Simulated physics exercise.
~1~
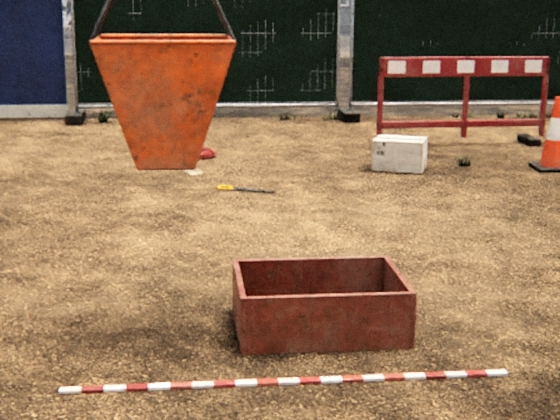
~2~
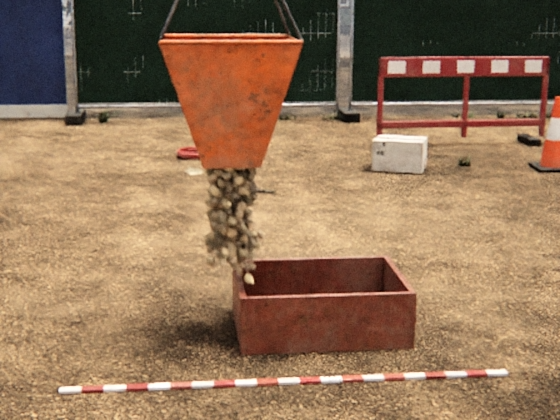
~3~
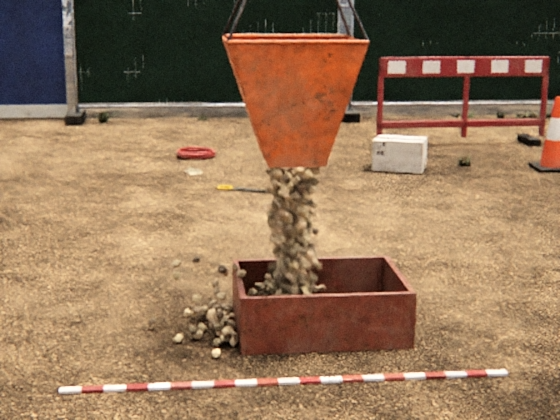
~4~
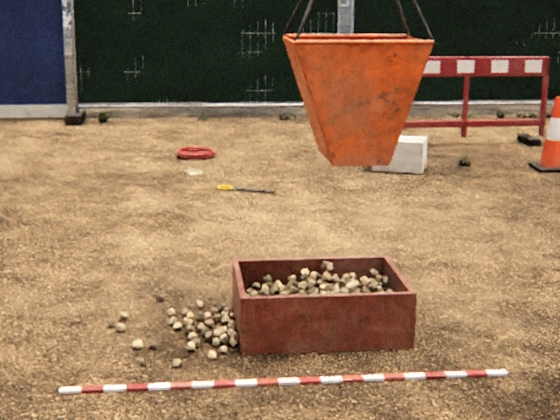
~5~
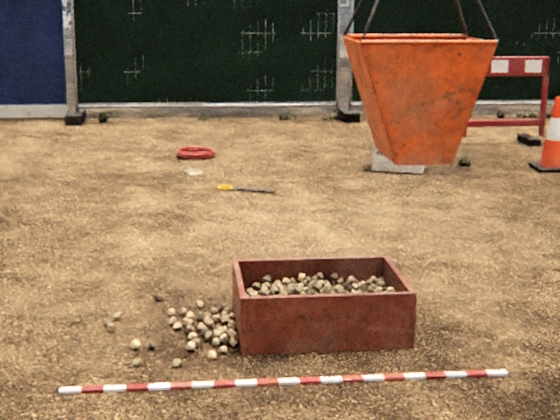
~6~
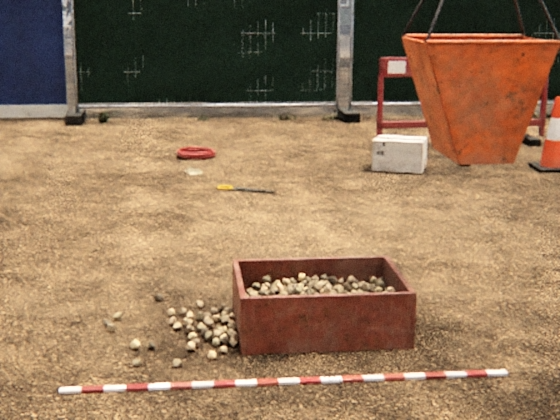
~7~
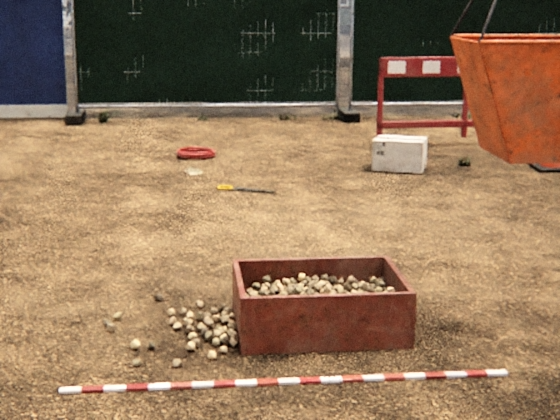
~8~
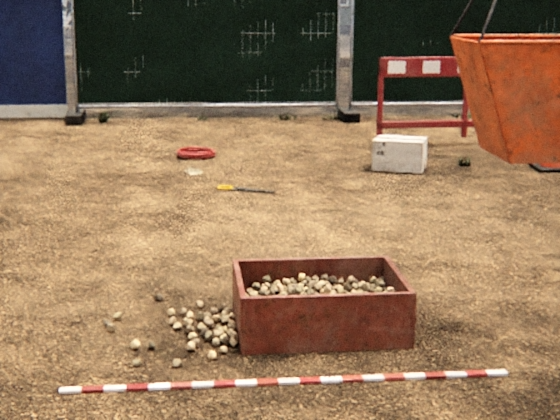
The video shows an orange skip hanging from cables and moving right above a reddish rectangular bin, releasing a stream of stones as it goes. Some stones land on the ground left of the bin, most settle inside it, and the emptied skip stops at the right edge.
